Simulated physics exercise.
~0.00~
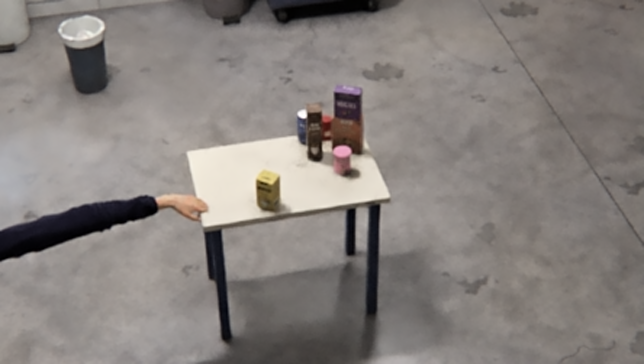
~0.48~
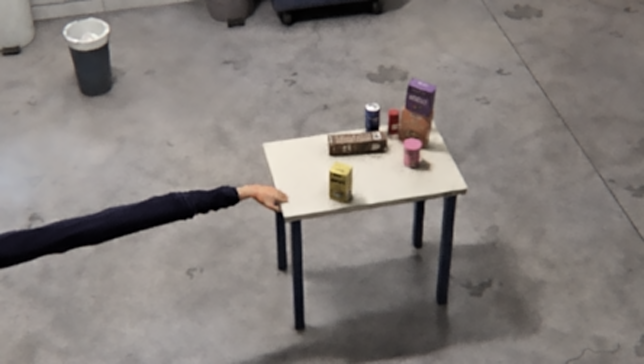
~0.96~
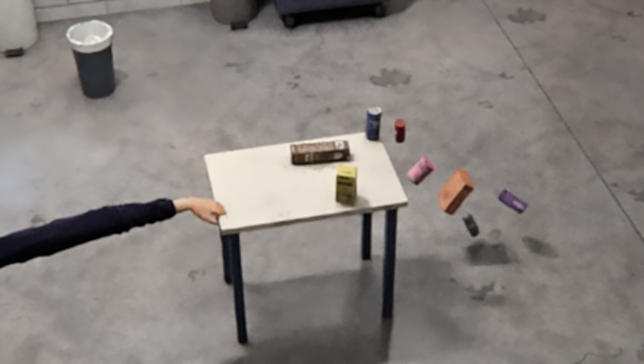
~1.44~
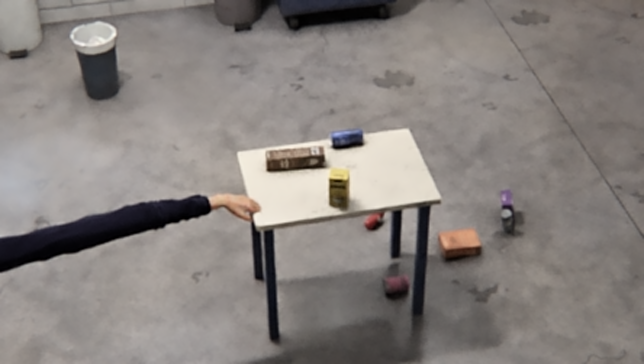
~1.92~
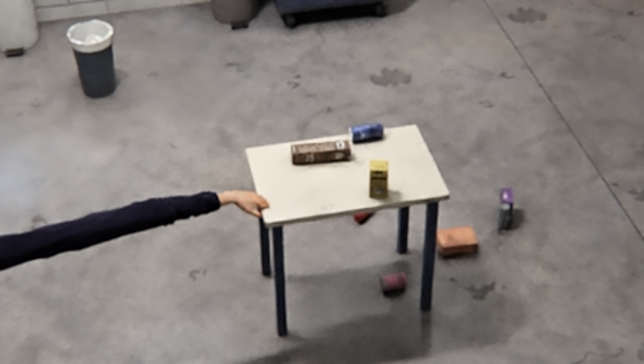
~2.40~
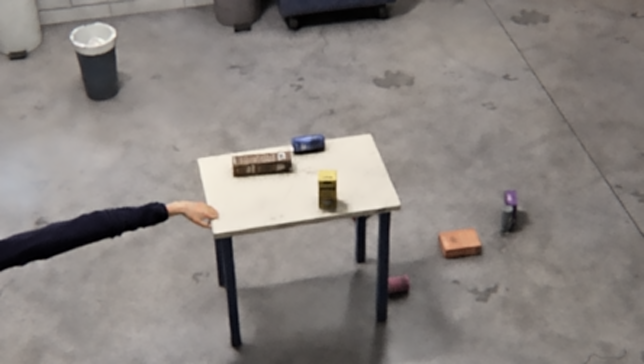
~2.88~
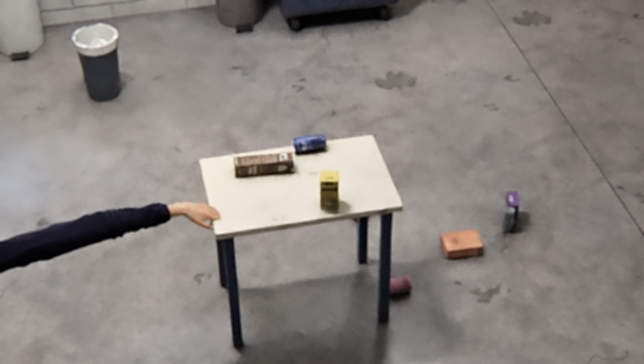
The clip opens with a sleeved arm reaching in from the left to hold the corner of a small pale table, where cartons, a blue can, a pink tin and other items stand. The hand moves the table right, and the brown carton topples onto its side. As the table goes back left, the purple carton, orange packet, pink tin and small shakers drop off the right side. The table shifts right again, the blue can now lying down, then returns left. It ends still, with the yellow carton upright beside the tipped brown carton and can, and fallen items on the floor.
